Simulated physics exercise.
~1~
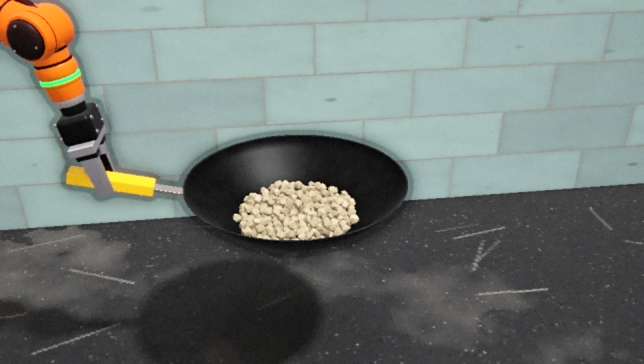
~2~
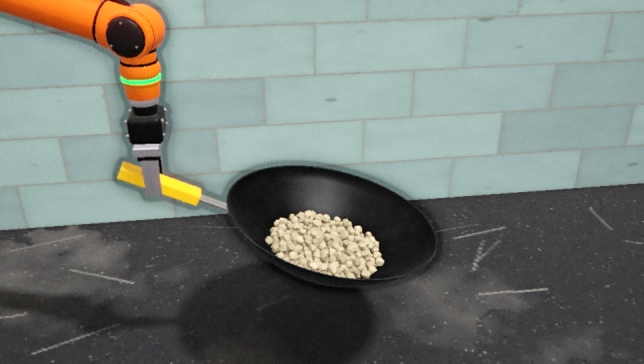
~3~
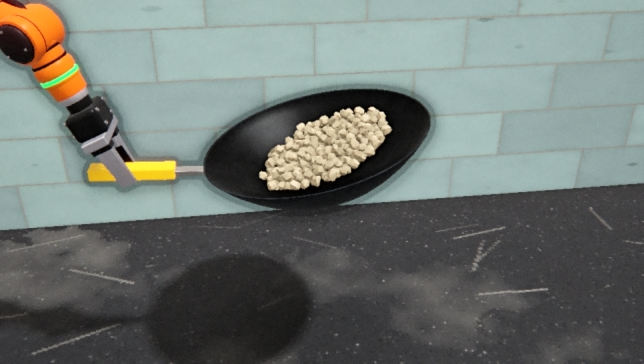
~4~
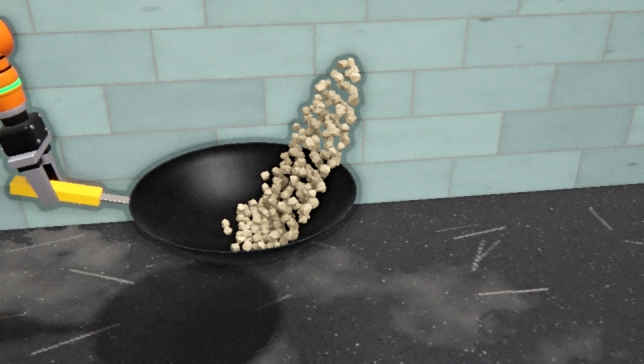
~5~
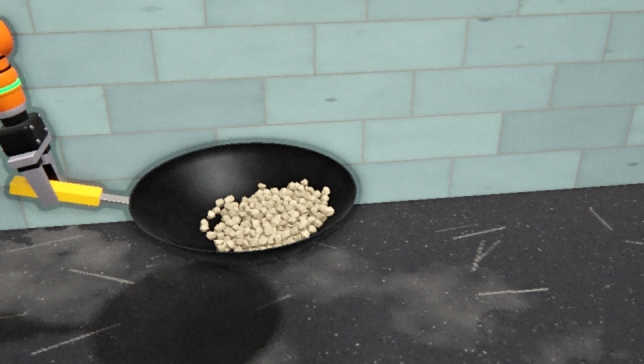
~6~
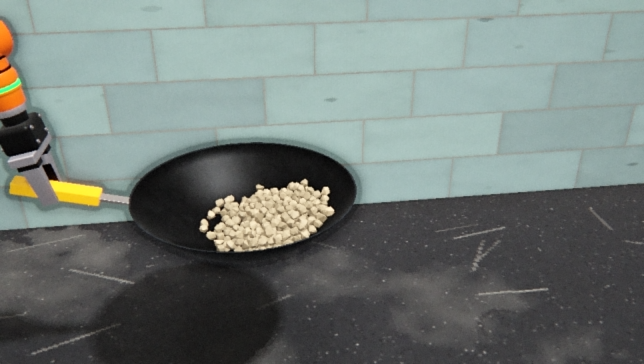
Orange robot arm swinging a black wok of pale pebbles right, then up and back left, tossing them and catching them inside.
